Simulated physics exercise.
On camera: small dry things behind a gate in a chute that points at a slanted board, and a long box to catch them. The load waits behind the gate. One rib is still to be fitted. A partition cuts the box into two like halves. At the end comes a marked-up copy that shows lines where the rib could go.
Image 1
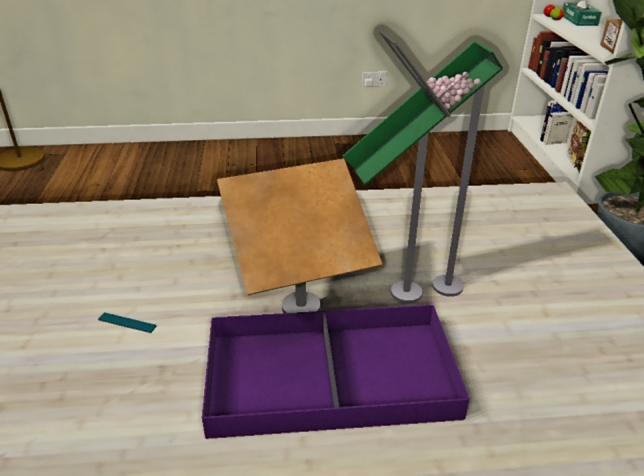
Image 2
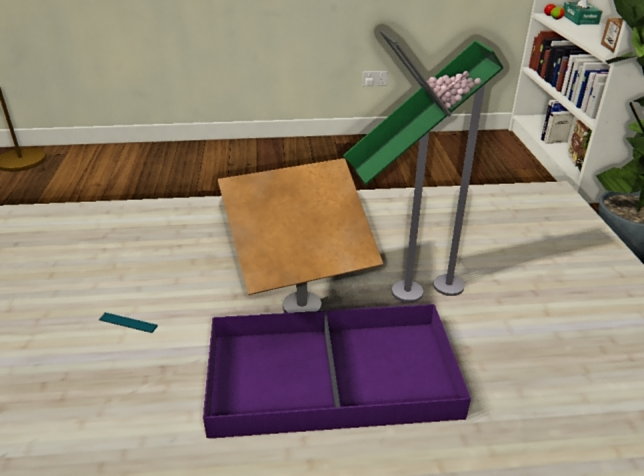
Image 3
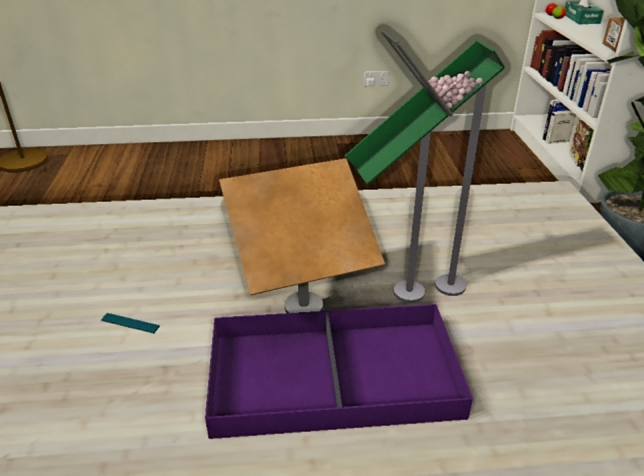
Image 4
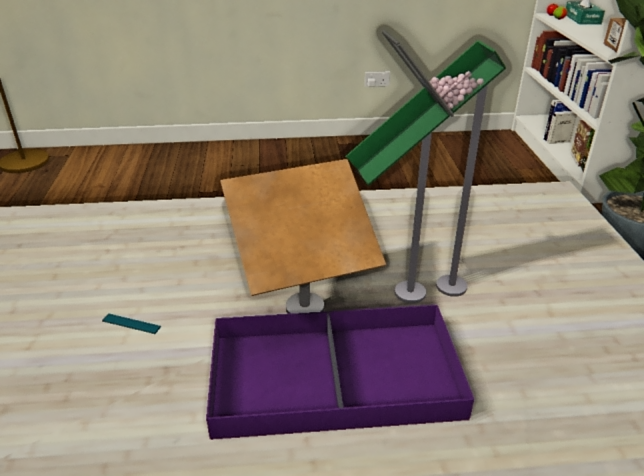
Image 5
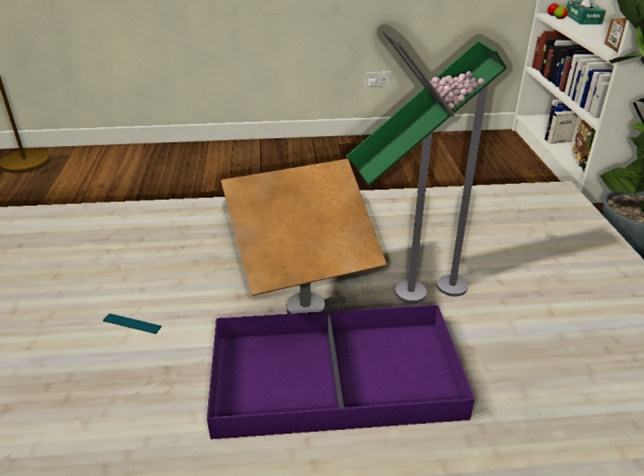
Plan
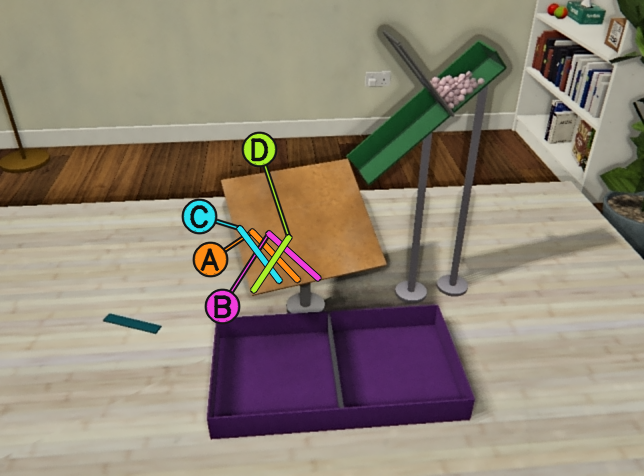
The pale pink beads stay bunched behind the closed gate in the sloping green chute, above a tilted orange-brown board and a divided purple box. The whole view drifts very slightly at first, then settles, while the beads, gate, board and box show no visible movement of their own.
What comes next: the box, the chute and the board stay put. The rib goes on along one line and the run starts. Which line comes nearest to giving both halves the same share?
Go for A.
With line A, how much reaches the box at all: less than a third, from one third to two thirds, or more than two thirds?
Line A gives more than two thirds.
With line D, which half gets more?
The left half.
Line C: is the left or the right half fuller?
Left.
On the marked copy, line A from (252, 231) to (297, 279); line B from (268, 233) to (318, 278); line C from (239, 228) to (279, 280); line D from (288, 237) to (253, 290).
Choosing A, of what is caught, close to half in the left half, close to half in the right.
Choosing B, of what is caught, a small share in the left half, all but a few in the right.
Choosing C, of what is caught, the bulk in the left half, close to a quarter in the right.
Choosing D, of what is caught, the bulk in the left half, close to a quarter in the right.
